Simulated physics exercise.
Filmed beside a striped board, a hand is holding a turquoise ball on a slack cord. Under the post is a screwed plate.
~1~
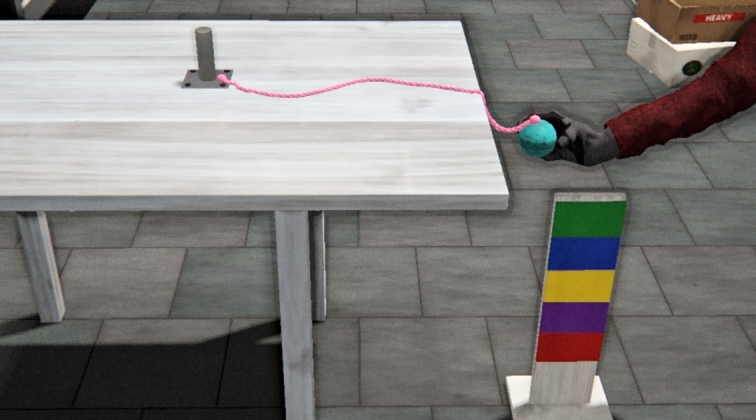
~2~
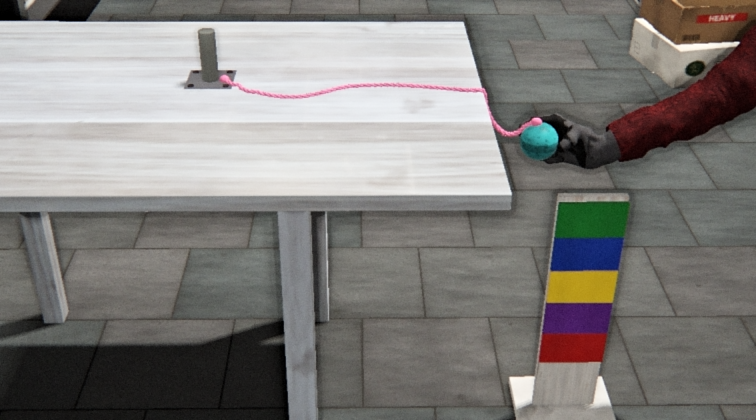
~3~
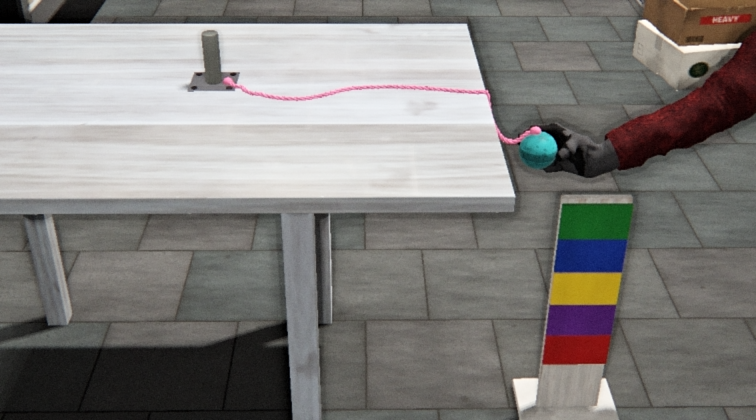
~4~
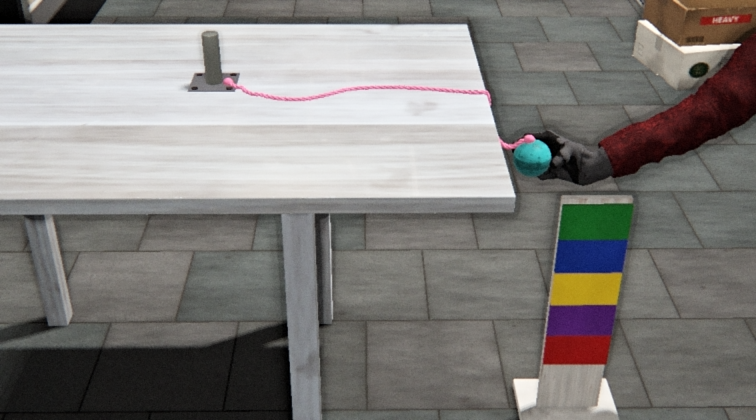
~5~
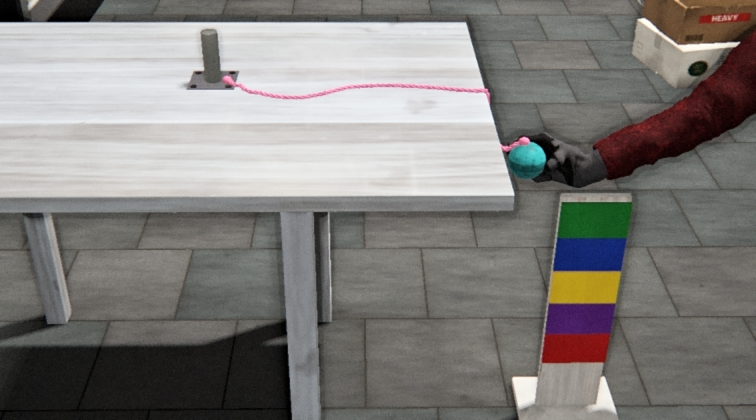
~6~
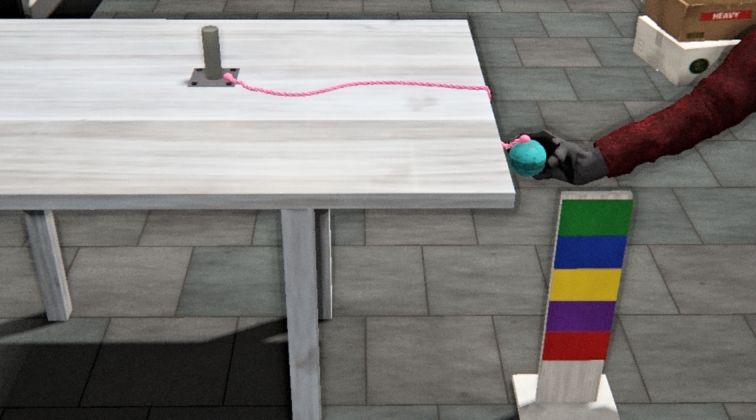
Beside a white table with a post on top, a gloved hand held a turquoise ball on a slack pink cord above a striped board, and moved it slightly down and left toward the table's edge.
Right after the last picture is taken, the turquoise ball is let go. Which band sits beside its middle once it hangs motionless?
The green band.
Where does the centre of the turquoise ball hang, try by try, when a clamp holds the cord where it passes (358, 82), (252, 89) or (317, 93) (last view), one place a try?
Approximately at (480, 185), at (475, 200) and at (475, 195), in that order.
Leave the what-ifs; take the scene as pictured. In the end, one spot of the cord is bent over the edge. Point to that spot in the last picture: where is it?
Approximately at (464, 88) in the final frame.
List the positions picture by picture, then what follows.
The first picture shows turquoise ball (537, 139); green (589, 221); blue (584, 255); yellow (579, 287); purple (574, 318); red (570, 348).
The second picture shows turquoise ball (539, 141); cord through (241, 88) (300, 97) (368, 85) (434, 88) (487, 110).
The third picture shows turquoise ball (538, 150).
The fourth picture shows turquoise ball (532, 158); cord through (245, 91) (303, 99) (372, 88) (437, 90) (489, 113).
The fifth picture shows turquoise ball (527, 161).
The sixth picture shows turquoise ball (527, 158); cord through (245, 86) (303, 95) (371, 83) (437, 86) (488, 109).
A little later, ball near (498, 201); level with green.
Next, ball near (463, 206); level with green.
Later still, ball near (470, 209); level with green.
When it is over, ball near (475, 210); level with green. At green.
